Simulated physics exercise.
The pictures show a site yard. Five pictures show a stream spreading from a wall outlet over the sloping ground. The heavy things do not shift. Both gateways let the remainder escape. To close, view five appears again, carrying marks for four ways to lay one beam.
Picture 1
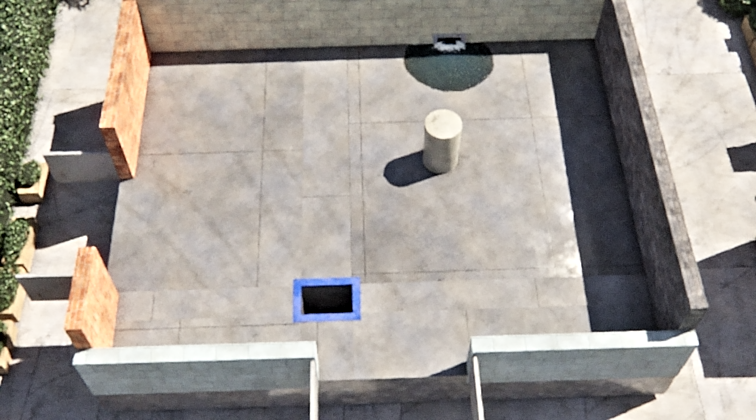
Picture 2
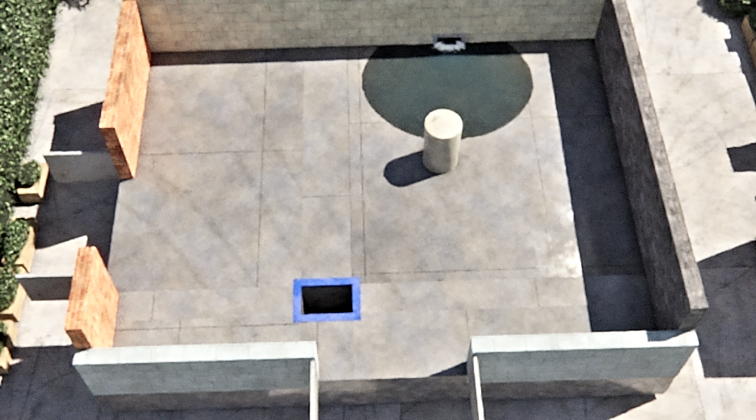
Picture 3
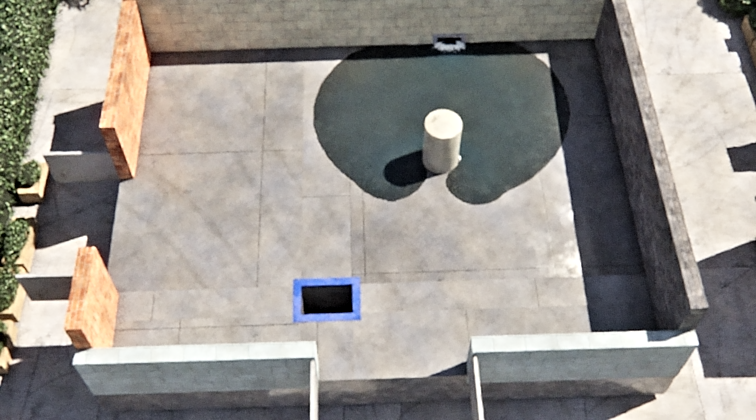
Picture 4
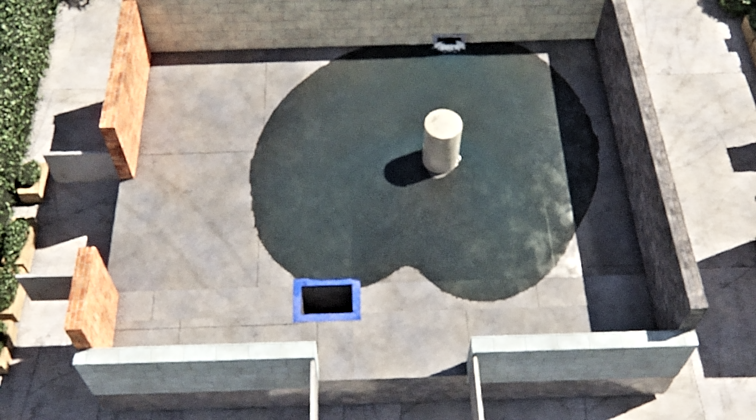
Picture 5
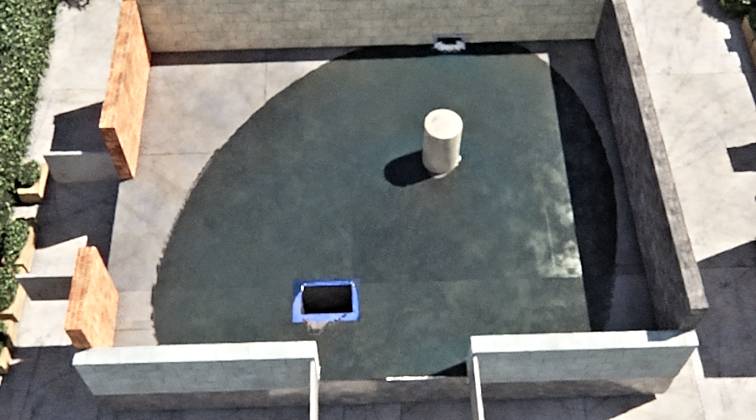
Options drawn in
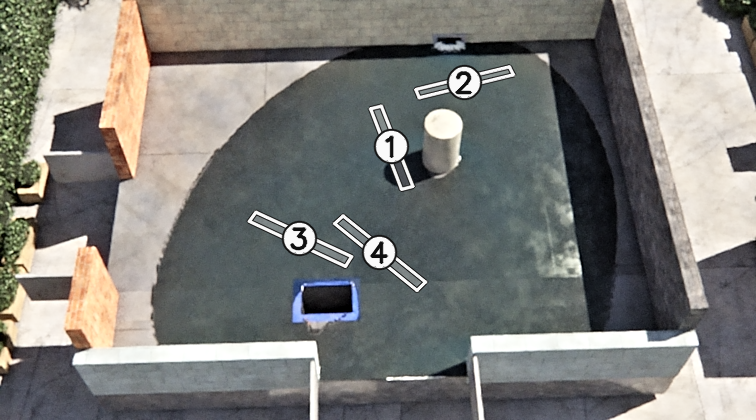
The footage shows dark water spreading from an outfall at the top wall of a walled yard, wrapping around a pale cylindrical post, then widening across most of the paving and reaching the blue-edged drain, which takes in water.
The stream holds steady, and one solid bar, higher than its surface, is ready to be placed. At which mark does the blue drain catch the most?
Choose 2.
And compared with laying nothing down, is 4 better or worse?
It is worse.
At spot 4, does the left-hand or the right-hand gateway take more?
More leaves on the right.
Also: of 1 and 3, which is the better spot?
The answer is 1.
In white, 1 from (376, 107) to (407, 187); 2 from (417, 93) to (511, 70); 3 from (252, 216) to (348, 261); 4 from (338, 219) to (421, 286).
If 1 is chosen, about 13 % of the stream goes into the blue drain, about 86 % out by the gates.
If 2 is chosen, about 19 % of the stream goes into the blue drain, about 81 % out by the gates.
If 3 is chosen, about 9 % of the stream goes into the blue drain, about 89 % out by the gates.
If 4 is chosen, about 11 % of the stream goes into the blue drain, about 89 % out by the gates.
